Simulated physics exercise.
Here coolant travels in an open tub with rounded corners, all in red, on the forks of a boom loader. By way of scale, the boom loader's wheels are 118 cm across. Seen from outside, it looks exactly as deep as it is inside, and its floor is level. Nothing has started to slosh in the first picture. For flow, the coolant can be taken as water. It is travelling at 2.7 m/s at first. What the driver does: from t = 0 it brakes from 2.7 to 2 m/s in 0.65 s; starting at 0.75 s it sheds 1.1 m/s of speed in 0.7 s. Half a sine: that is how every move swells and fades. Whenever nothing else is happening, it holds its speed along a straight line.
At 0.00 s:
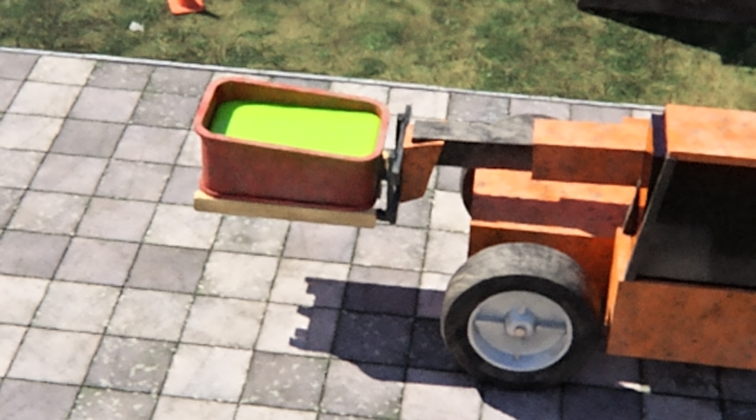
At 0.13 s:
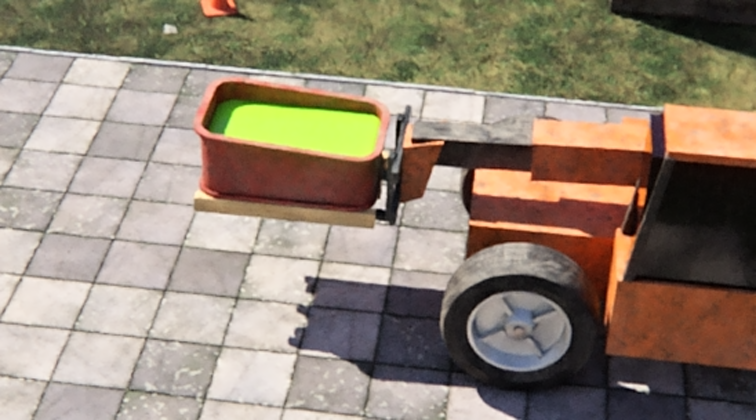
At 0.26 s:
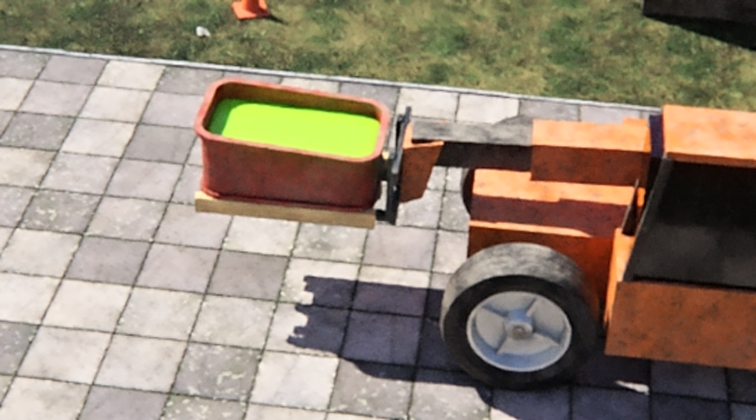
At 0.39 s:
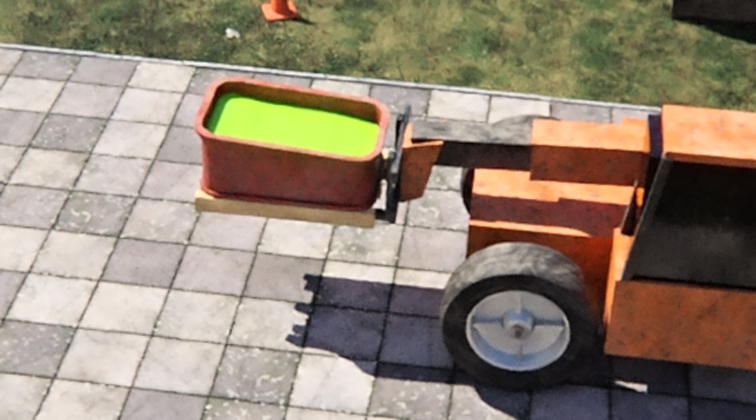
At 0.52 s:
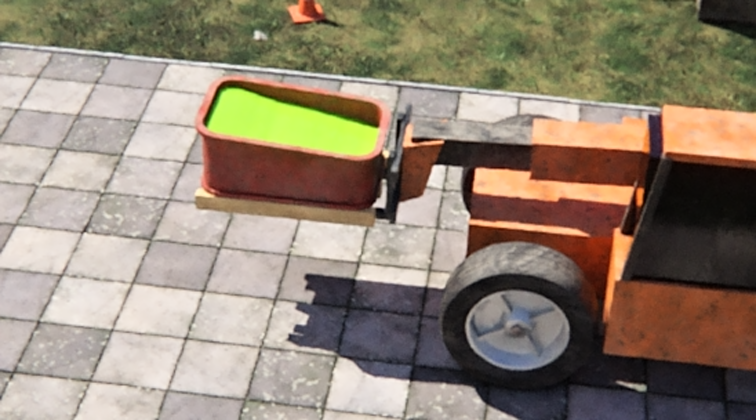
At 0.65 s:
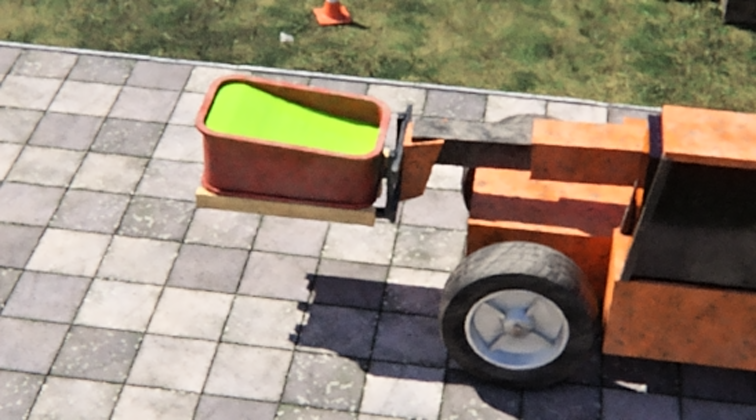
Orange boom loader carrying an open red tub of bright green liquid leftwards over paving, the liquid's surface gradually climbing towards the left.
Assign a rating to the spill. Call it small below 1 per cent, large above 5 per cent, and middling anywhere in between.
Small.
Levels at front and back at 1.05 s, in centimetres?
Front 42 cm, back 28 cm.
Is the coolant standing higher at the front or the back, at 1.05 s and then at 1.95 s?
Earlier it favours the forward side, later the rear side.
By 1.05 s the surface is 42 cm up at the front and 28 cm at the back; nothing has left.
By 1.45 s the surface is 42 cm up at the front and 29 cm at the back; nothing has left.
By 1.95 s the surface is 33 cm up at the front and 38 cm at the back; nothing has left.
By 4.43 s nothing has left.
